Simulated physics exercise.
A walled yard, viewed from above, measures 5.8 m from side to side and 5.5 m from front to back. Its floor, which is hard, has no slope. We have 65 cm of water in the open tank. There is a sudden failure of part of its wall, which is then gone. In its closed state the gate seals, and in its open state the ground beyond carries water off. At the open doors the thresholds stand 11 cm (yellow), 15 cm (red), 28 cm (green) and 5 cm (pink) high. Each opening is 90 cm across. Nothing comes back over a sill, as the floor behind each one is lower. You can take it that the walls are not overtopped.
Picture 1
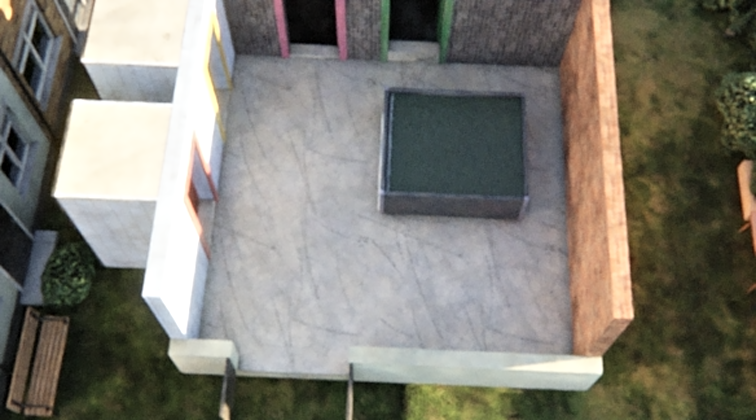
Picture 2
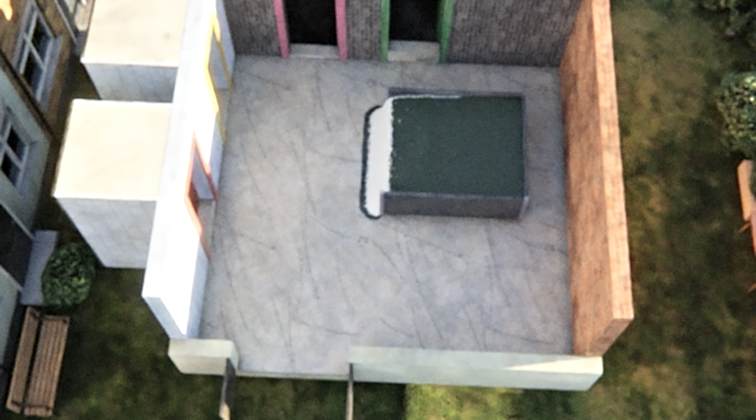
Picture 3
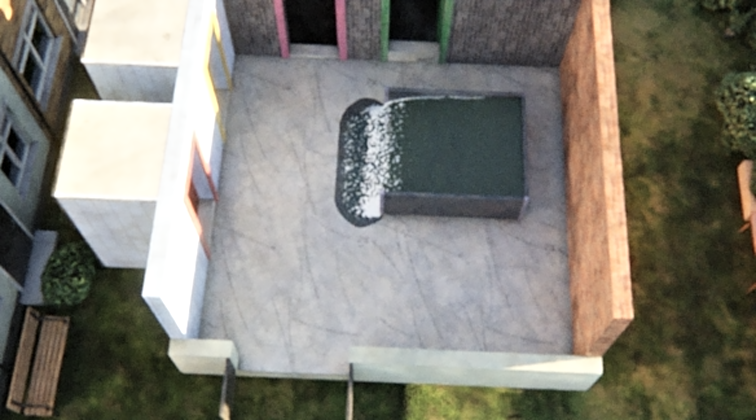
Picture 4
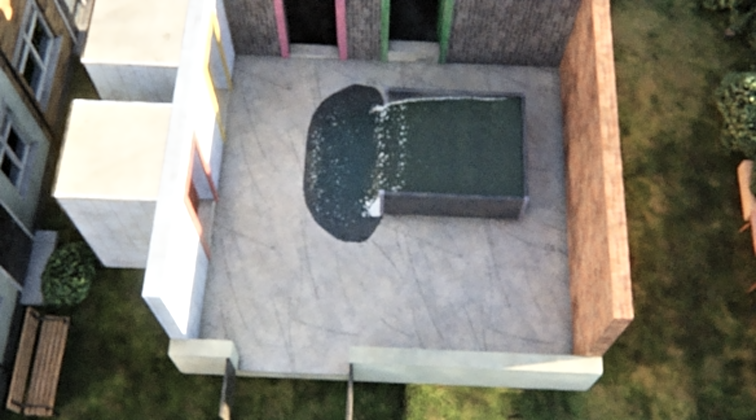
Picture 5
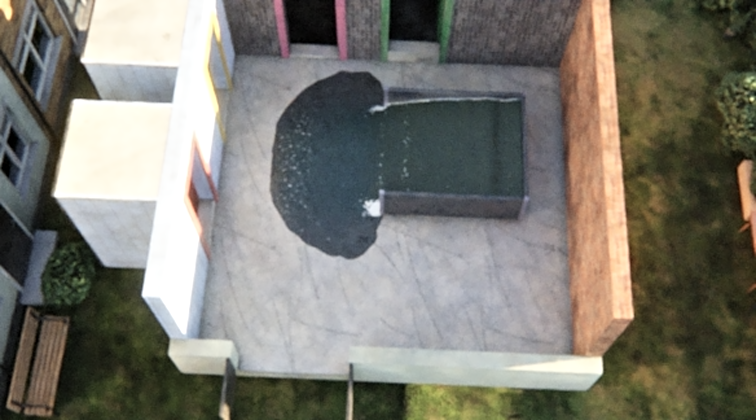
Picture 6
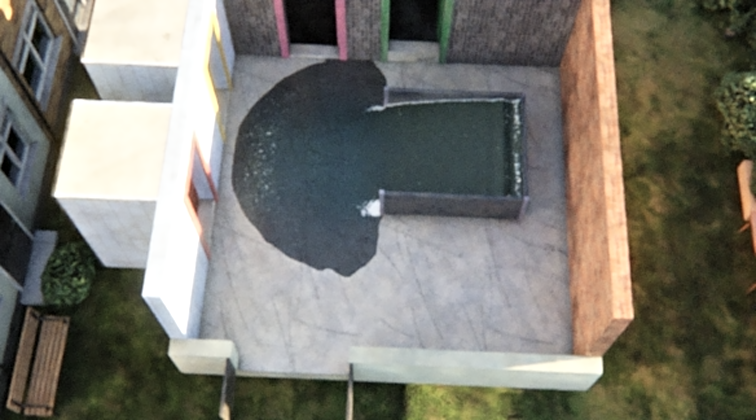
At the start, a dark, rectangular open tank sits full and still on the pale floor of a walled yard. Its left side gives way and water pours out in a white, foamy strip, then spreads leftward as a widening dark, rounded sheet, while the level inside the tank lowers.
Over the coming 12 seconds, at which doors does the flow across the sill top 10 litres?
Door by door: The yellow door tops it, the red door tops it, the green door falls short, the pink door tops it.
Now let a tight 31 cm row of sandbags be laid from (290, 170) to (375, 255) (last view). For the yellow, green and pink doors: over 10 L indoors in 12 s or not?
Doors: Yellow exceeds / green stays under / pink exceeds.
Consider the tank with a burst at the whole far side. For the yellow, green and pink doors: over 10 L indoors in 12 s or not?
Compared with the limit, yellow is higher, green is higher and pink is higher.
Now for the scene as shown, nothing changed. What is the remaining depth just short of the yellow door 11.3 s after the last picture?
It's some 4.5 centimetres deep.
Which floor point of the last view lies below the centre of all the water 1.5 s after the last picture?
Centre: Approx. (341, 165) px.
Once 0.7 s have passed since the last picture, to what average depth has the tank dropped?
35 cm.
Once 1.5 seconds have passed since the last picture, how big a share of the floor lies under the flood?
Roughly 45 % of the floor is wet.
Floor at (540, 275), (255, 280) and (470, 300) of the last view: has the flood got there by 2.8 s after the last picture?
Untouched, soaked, untouched.
Then, 0.7 s after the last picture water covers 40 % of the floor and is deepest (36 cm) near (220, 174); yellow door 26 cm at the sill, 38 L in, red door 24 cm at the sill, 3 L in, green door not reached, pink door 10 cm at the sill, 0 L in.
Then, 1.5 s after the last picture water covers 45 % of the floor and is deepest (38 cm) near (234, 65); yellow door 33 cm at the sill, 134 L in, red door 28 cm at the sill, 34 L in, green door not reached, pink door 9 cm at the sill, 14 L in.
Then, 2.8 s after the last picture water covers 50 % of the floor and is deepest (29 cm) near (199, 341); yellow door 22 cm at the sill, 268 L in, red door 18 cm at the sill, 77 L in, green door not reached, pink door 16 cm at the sill, 68 L in.
Then, 6.3 s after the last picture water covers 90 % of the floor and is deepest (13 cm) near (542, 95); yellow door 8 cm at the sill, 305 L in, red door 8 cm at the sill, 82 L in, green door 6 cm at the sill, 0 L in, pink door 9 cm at the sill, 150 L in.
Then, 11.3 s after the last picture water covers 100 % of the floor and is deepest (10 cm) near (546, 197); yellow door 4 cm at the sill, 305 L in, red door 4 cm at the sill, 82 L in, green door 4 cm at the sill, 0 L in, pink door 4 cm at the sill, 161 L in.
